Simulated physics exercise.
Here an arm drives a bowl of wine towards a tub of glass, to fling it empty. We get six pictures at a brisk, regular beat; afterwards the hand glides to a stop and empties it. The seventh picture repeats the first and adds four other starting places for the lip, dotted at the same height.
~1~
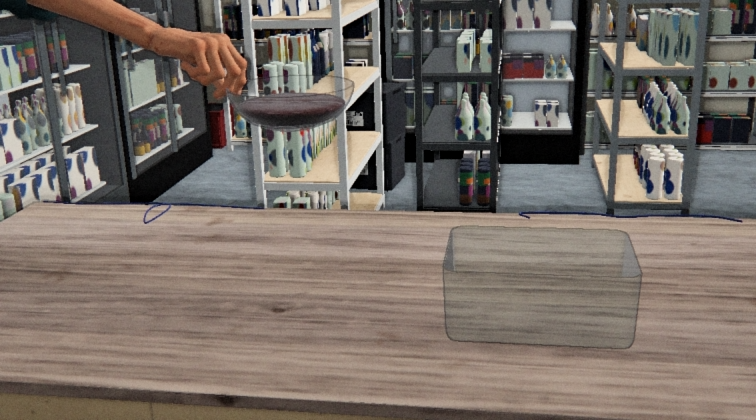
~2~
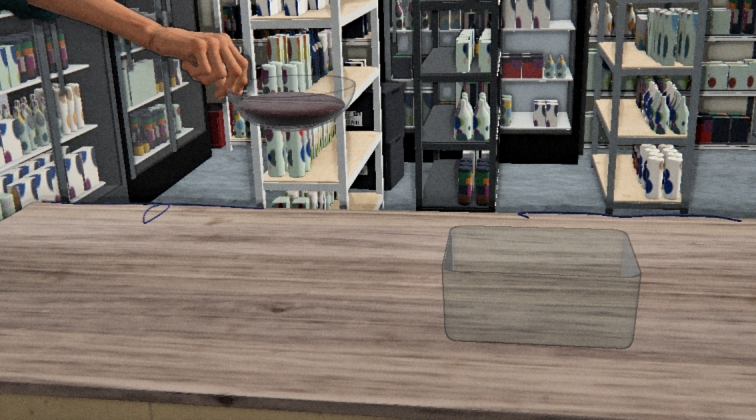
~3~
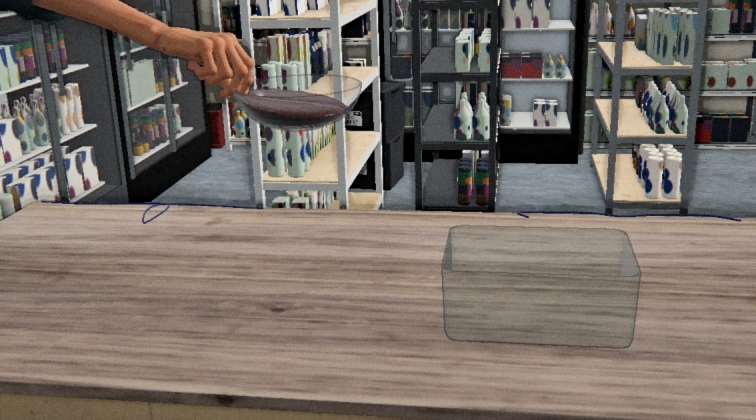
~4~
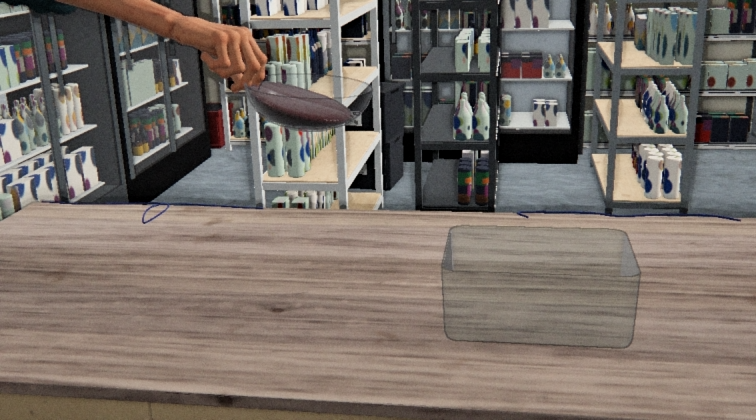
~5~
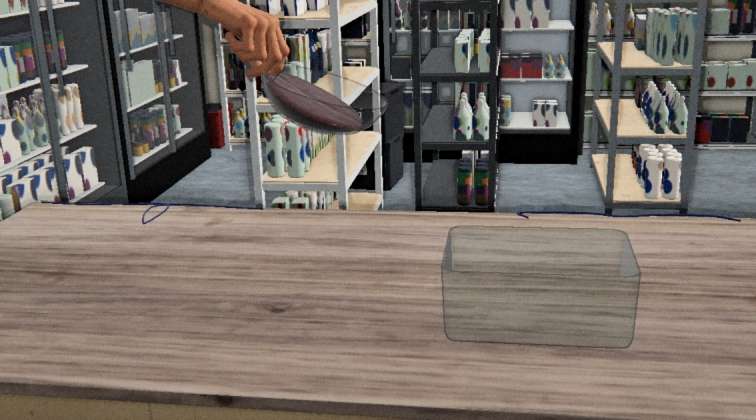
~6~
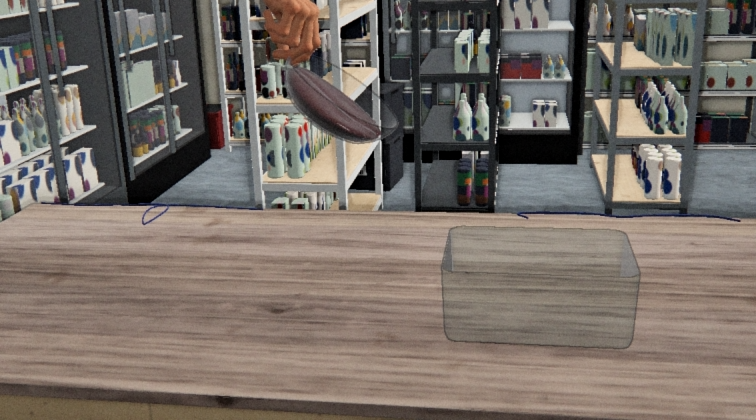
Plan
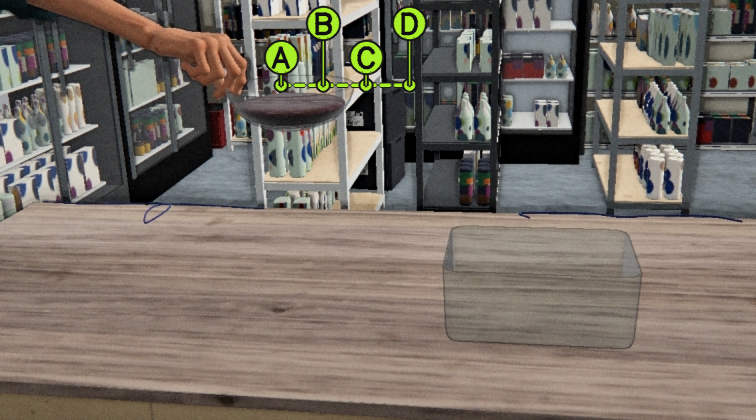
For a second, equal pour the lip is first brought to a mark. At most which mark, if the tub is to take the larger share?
B is the one.
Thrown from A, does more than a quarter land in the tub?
No, it does not.
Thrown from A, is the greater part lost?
Yes.
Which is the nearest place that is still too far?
A.
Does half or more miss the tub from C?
No, not at all.
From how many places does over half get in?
Three.
On the marked copy, A at (281, 85); B at (323, 85); C at (366, 85); D at (409, 85).
With A, about 8 % lands in the tub, 87 % falls short and 5 % goes beside or beyond.
With B, about 70 % lands in the tub, 17 % falls short and 13 % goes beside or beyond.
With C, about 77 % lands in the tub, 6 % falls short and 17 % goes beside or beyond.
With D, about 75 % lands in the tub, 8 % falls short and 17 % goes beside or beyond.
